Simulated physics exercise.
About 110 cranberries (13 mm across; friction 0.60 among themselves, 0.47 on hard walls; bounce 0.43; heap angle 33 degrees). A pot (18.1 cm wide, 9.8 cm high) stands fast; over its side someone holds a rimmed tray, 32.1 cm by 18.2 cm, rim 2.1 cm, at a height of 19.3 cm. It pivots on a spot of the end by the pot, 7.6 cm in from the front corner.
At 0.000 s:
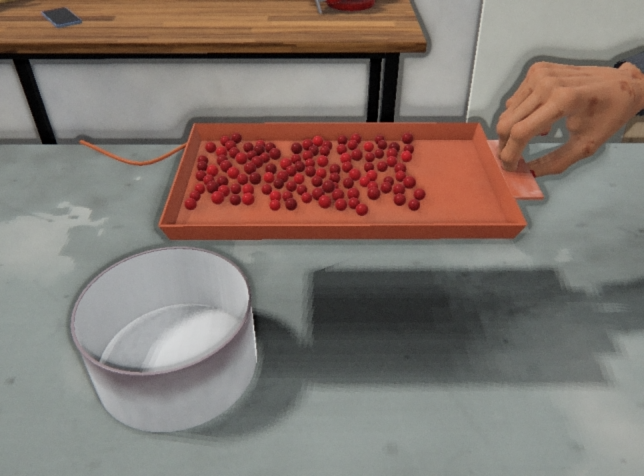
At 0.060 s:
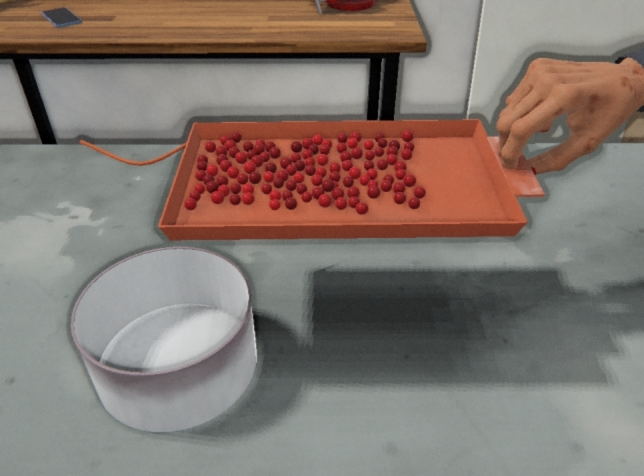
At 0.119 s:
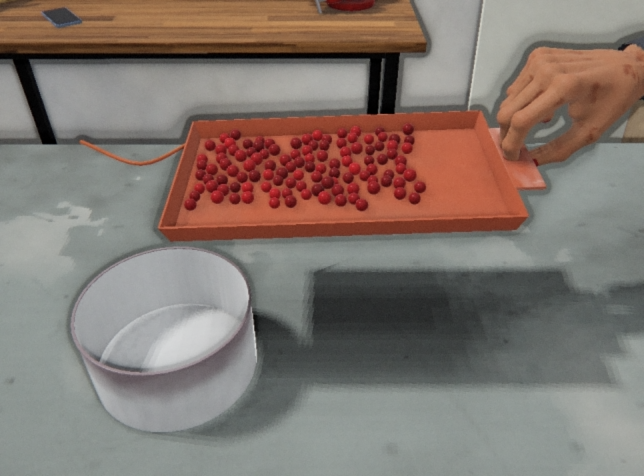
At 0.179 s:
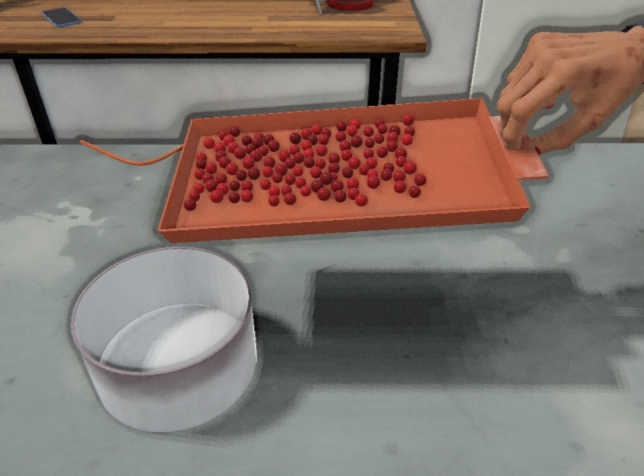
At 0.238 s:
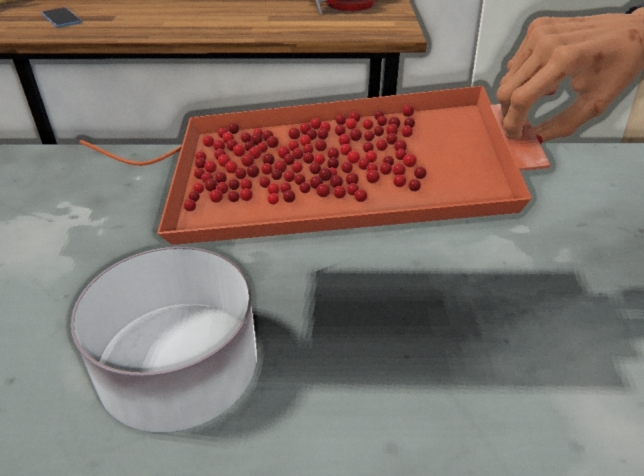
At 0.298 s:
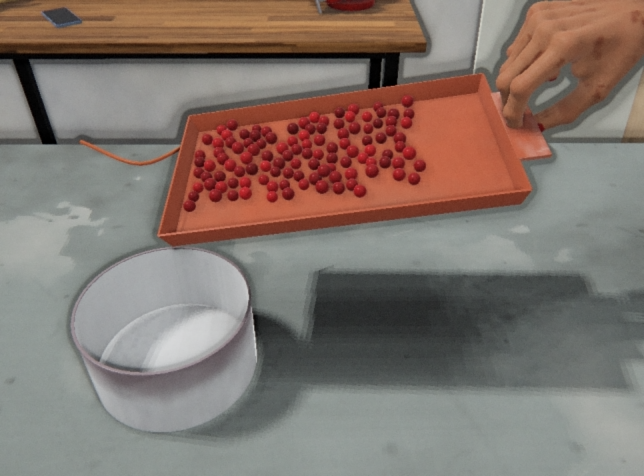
In the video, a hand grips the right end of an orange rimmed tray of red cranberries above a gray surface, beside a round pot, and raises that end slightly, tilting the tray down toward the left.
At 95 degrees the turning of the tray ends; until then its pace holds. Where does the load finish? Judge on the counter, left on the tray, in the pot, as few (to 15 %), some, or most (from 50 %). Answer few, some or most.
Counter few, tray few, pot most.
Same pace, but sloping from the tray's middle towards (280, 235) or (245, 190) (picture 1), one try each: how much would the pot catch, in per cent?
Some 75 and 70 per cent.
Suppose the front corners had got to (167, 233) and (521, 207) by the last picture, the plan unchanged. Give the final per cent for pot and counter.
Pot 75, counter 25.
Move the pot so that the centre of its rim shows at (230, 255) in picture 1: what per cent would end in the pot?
Some 25 per cent.
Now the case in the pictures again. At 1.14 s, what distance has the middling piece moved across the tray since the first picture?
Roughly 7 cm.
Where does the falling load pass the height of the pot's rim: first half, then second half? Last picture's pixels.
First near (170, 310), later near (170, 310).
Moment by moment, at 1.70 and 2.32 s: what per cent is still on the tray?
About 95, 0.
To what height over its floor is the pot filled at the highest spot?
Some 2.5 cm.
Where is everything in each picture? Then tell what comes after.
Tray tilt 0 degrees, front corners at (167, 222) and (519, 220); middle of the pieces at (311, 172); pot at (163, 303), in the first frame.
Tray tilt 1 degrees, front corners at (166, 222) and (519, 218); middle of the pieces at (310, 170), in the second frame.
Tray tilt 3 degrees, front corners at (166, 224) and (520, 212); middle of the pieces at (310, 167), in the third frame.
Tray tilt 6 degrees, front corners at (166, 226) and (522, 203), lowest corner left front; middle of the pieces at (309, 163), in the fourth frame.
Tray tilt 8 degrees, front corners at (165, 228) and (522, 195), lowest corner left front; middle of the pieces at (309, 158), in the fifth frame.
Tray tilt 11 degrees, front corners at (165, 231) and (523, 186), lowest corner left front; middle of the pieces at (307, 154); pot at (163, 303). Its pace works out near 45 degrees a second, in the sixth frame.
After 1.14 s, tilt 50 degrees; the tray holds 100 %, the pot 0 %.
Then, at 1.70 s, tilt 76 degrees; the tray holds 95 %, the pot 5 %.
Then, at 2.32 s, tilt 95 degrees; the tray holds 0 %, the pot 100 %.
In the end, at 2.9 s, counter 0 %, tray 0 %, pot 100 %.
